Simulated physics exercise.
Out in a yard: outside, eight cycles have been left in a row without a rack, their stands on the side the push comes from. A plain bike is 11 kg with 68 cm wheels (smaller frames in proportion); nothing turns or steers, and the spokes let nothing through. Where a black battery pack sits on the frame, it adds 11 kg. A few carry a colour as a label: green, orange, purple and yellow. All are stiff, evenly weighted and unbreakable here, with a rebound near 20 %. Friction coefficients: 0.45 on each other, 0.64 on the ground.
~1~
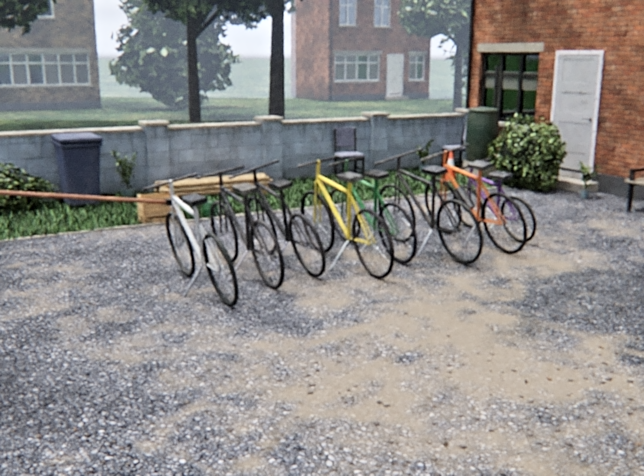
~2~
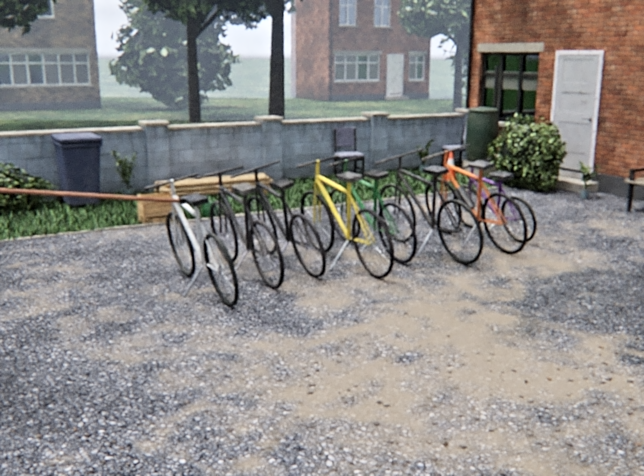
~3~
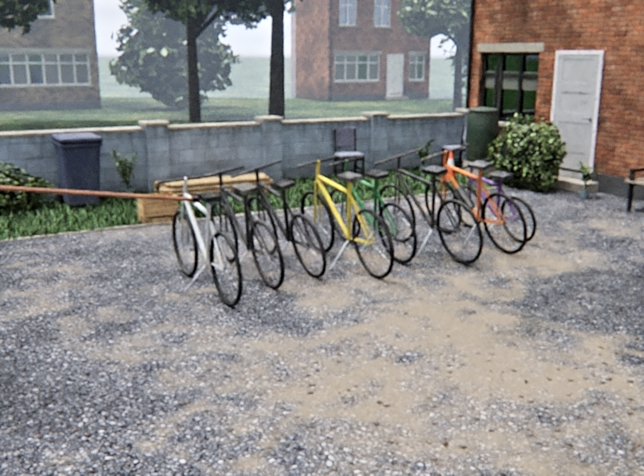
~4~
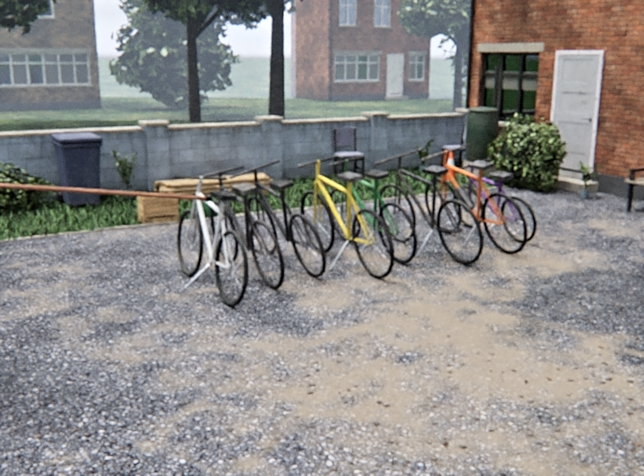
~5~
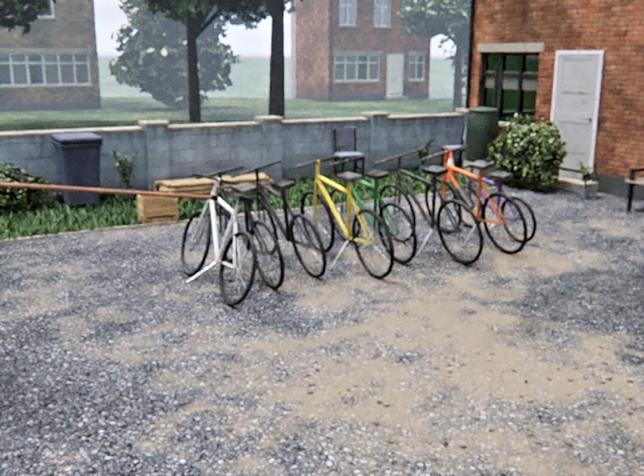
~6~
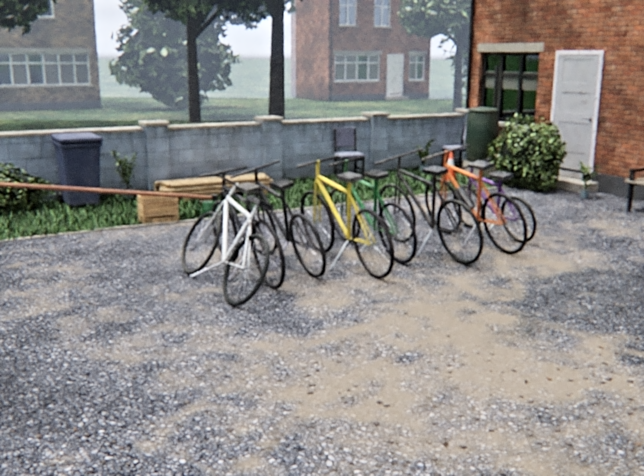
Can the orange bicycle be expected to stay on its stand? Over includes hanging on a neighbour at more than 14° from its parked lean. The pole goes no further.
It stays standing.
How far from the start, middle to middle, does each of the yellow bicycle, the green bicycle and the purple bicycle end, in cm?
Yellow 50, green 20, purple 0.
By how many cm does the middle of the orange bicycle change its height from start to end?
About 0 cm lower.
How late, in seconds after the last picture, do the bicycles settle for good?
At about 4.0 s.
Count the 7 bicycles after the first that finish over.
It comes to 4.
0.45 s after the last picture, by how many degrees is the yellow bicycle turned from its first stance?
About 0°.
Then, 0.45 s on from the sixth picture, 1 of the 7 other bicycles over; orange bicycle unmoved.
Then, 1.57 s on from the sixth picture, 2 of the 7 other bicycles over; orange bicycle unmoved.
Then, 2.85 s on from the sixth picture, 3 of the 7 other bicycles over; orange bicycle unmoved; yellow bicycle tipped 21°.
Then, 3.61 s on from the sixth picture, 4 of the 7 other bicycles over; orange bicycle unmoved; yellow bicycle tipped 41°.
Finally, 4 of the 7 other bicycles over; orange bicycle unmoved; yellow bicycle tipped 43°; green bicycle tipped 25°. Three left standing. Seen by the last camera, middles, orange bicycle near (470, 198), yellow bicycle near (375, 216).
